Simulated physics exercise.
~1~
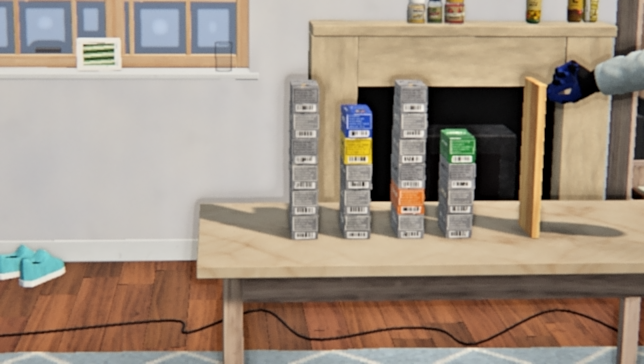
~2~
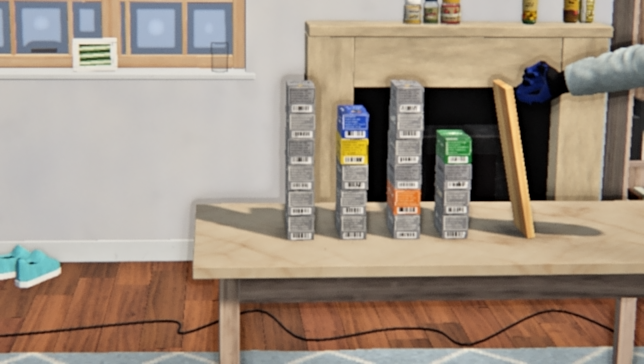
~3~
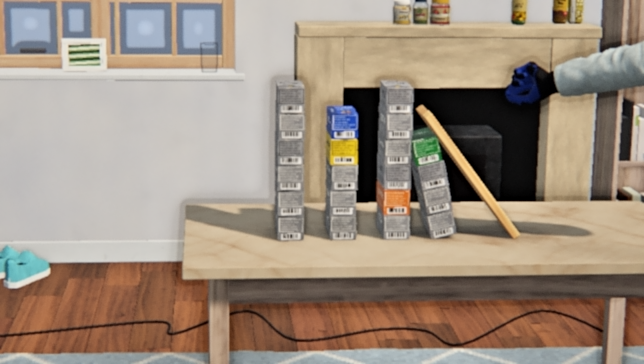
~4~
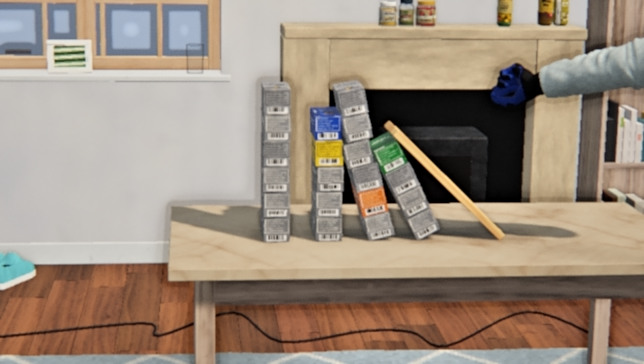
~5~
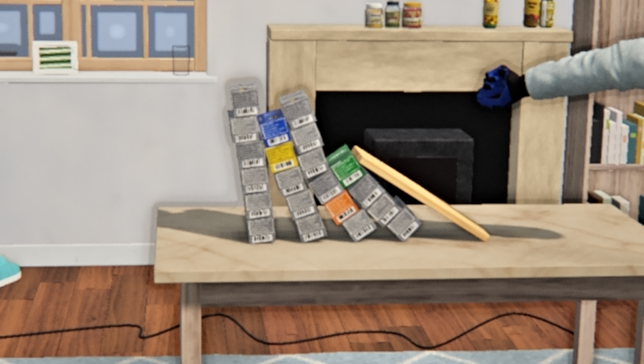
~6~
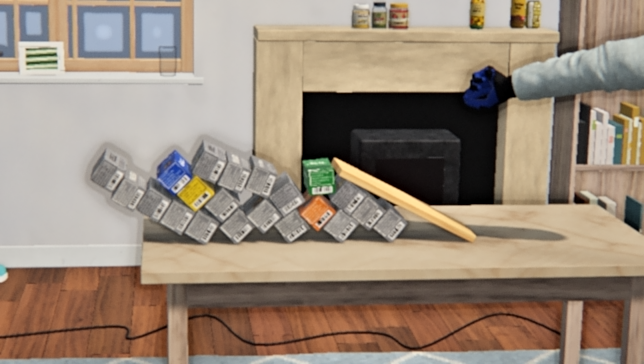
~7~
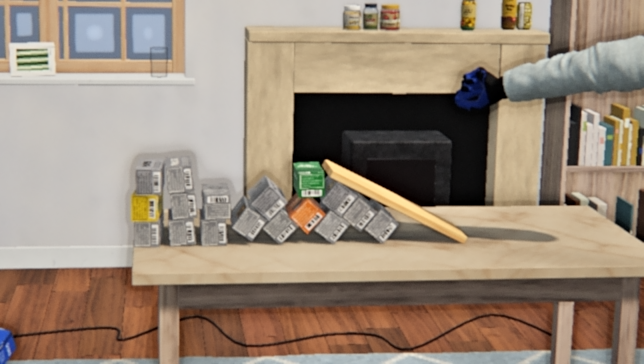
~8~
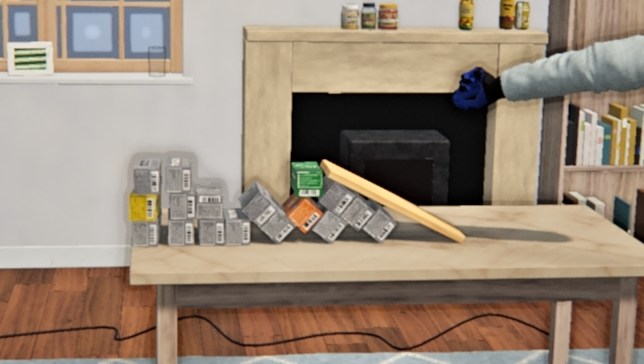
In a living room with a fireplace, seen from the front as the view drifts slightly right, four columns of small packets stand in a row on a pale wooden table. Most are grey, with blue and yellow ones in the second column, orange in the third and green topping the shortest, beside an upright board. A blue-gloved hand tips the board left and stops as it falls against the green-topped column. The columns topple leftward in turn, and the blue packet drops off the table's left end. The rest lie heaped, yellow on its side at left, green and orange beneath the slanting board.
